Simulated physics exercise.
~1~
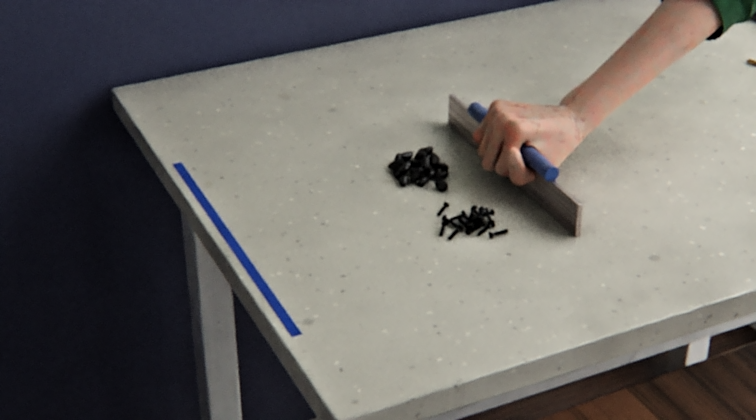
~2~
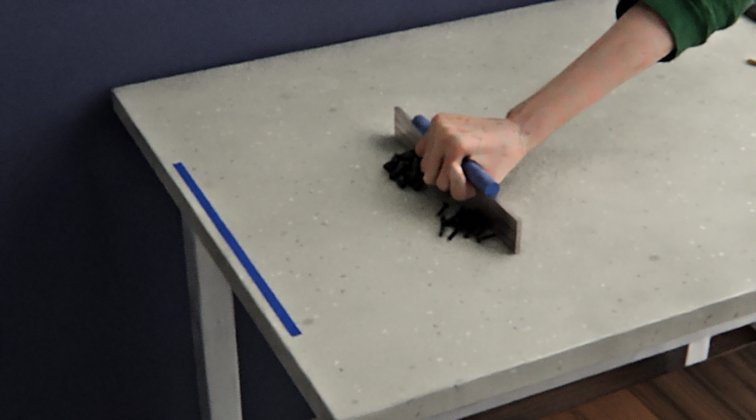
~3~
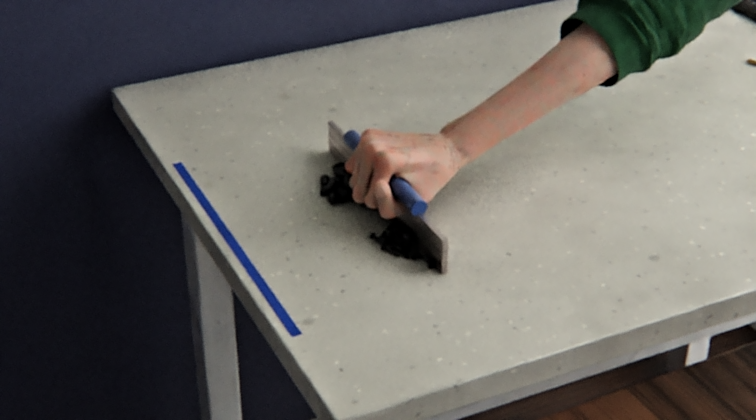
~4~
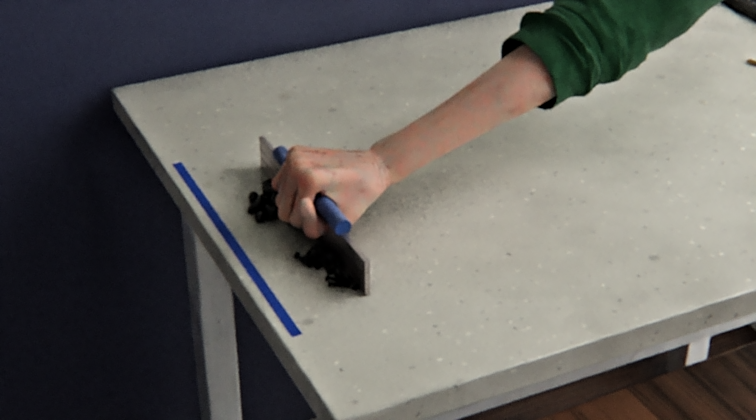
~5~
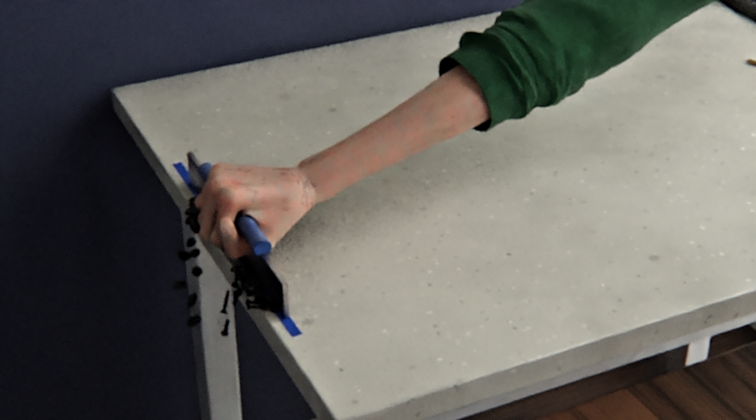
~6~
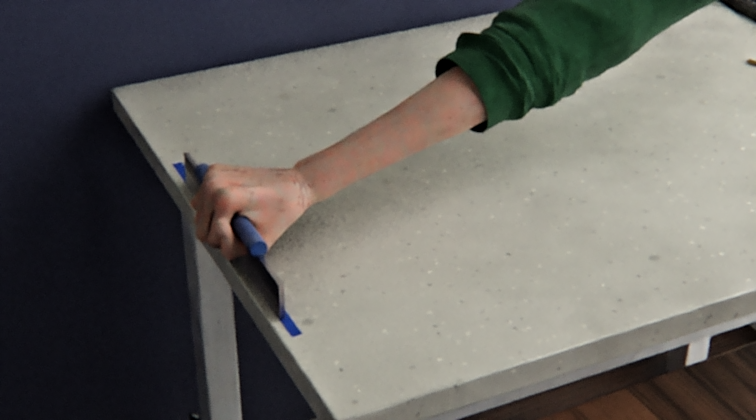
A hand sweeps two dark piles left with a scraper, and pieces fall off the table.
